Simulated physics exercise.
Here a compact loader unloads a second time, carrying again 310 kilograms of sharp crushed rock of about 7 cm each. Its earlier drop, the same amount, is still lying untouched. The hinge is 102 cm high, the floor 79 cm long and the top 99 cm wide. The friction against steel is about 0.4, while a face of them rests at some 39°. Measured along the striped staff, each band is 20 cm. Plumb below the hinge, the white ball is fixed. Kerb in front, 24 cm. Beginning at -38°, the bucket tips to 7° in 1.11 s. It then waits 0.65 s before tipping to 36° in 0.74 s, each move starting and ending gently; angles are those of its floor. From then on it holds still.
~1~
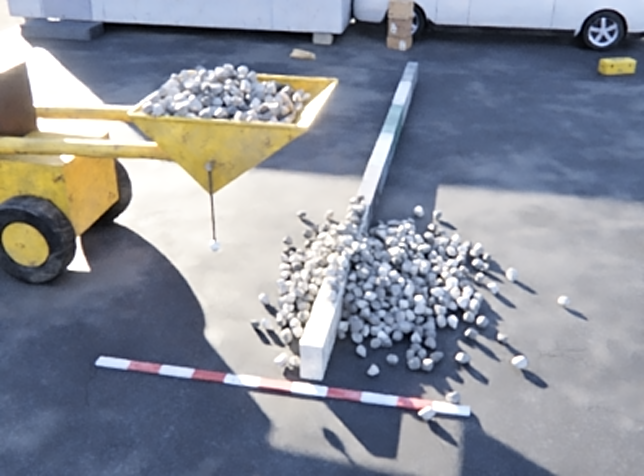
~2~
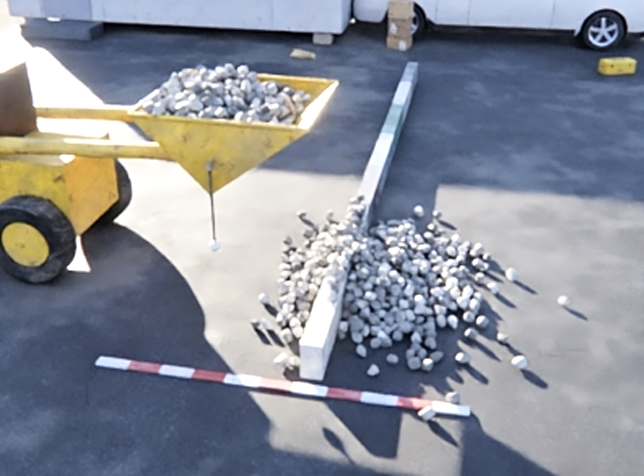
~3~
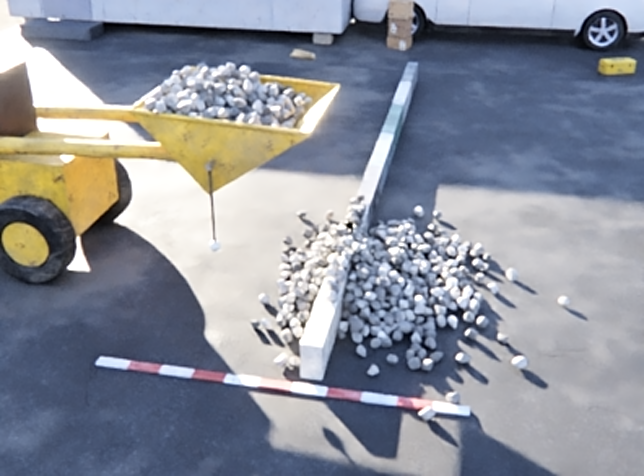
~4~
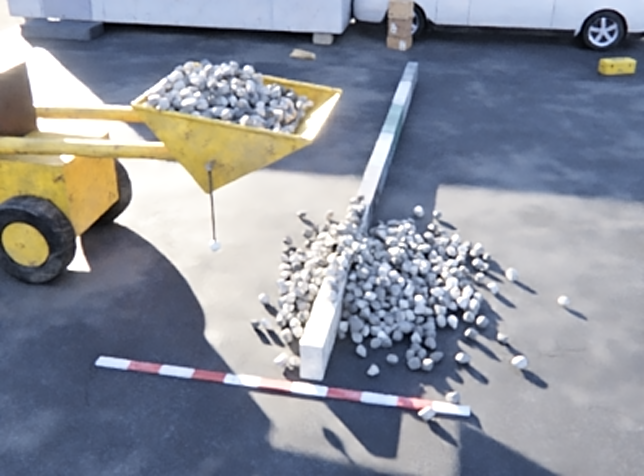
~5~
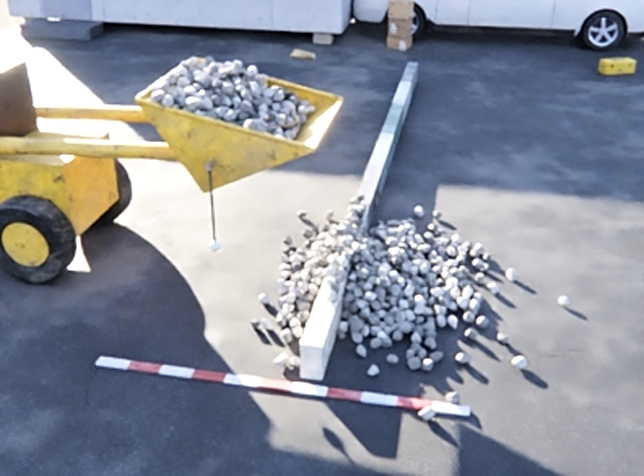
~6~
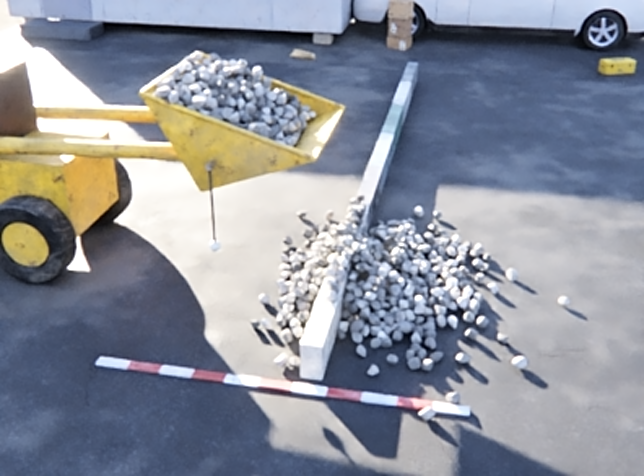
At the start, a yellow wheeled machine at left holds a bucket heaped with grey stones, beside a pale kerb with more stones scattered around it. The bucket slowly tilts forward, its right lip lowering, while the stones stay inside and the pile on the ground remains still.
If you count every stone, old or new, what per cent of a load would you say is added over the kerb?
I would say about 25 per cent.
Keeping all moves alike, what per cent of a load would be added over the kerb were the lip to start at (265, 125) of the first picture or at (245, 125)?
About 0 per cent for the first, 0 per cent for the second.
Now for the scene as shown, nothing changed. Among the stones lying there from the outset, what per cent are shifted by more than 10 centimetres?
Near 5 per cent, I reckon.
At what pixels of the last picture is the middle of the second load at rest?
(321, 254).
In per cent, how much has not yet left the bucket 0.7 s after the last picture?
It holds some 100 per cent.
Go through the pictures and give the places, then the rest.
The first frame shows lip at (307, 128), floor tilted -38°, highest stones at (227, 76). The earlier load is highest near (347, 235), 33 cm above ground level, 29 % on this side of the kerb, 71 % over the kerb.
In the second frame, the bucket is at -37°, its lip at (308, 130); the top of the load is at (228, 76).
The third frame shows lip at (309, 134), floor tilted -35°, highest stones at (226, 73).
The fourth frame shows lip at (312, 141), floor tilted -31°, highest stones at (210, 72).
The fifth frame shows lip at (314, 150), floor tilted -26°, highest stones at (199, 69).
In the sixth frame, the bucket is at -21°, its lip at (316, 159); the top of the load is at (199, 66).
Then, 0.4 s after the last picture the floor is at -0°; in per cent of one load, 100 in the bucket, 29 on this side of the kerb, 71 over the kerb; the foremost stones are at (505, 299).
Then, 0.7 s after the last picture the floor is at 7°; in per cent of one load, 100 in the bucket, 29 on this side of the kerb, 71 over the kerb; the foremost stones are at (505, 299).
Then, 2.5 s after the last picture the floor is at 36°; in per cent of one load, 22 in the bucket, 94 on this side of the kerb, 84 over the kerb; the foremost stones are at (505, 299).
Then, 5.0 s after the last picture the floor is at 36°; in per cent of one load, 0 in the bucket, 104 on this side of the kerb, 96 over the kerb; the foremost stones are at (506, 294). Net gain over the kerb, 25.
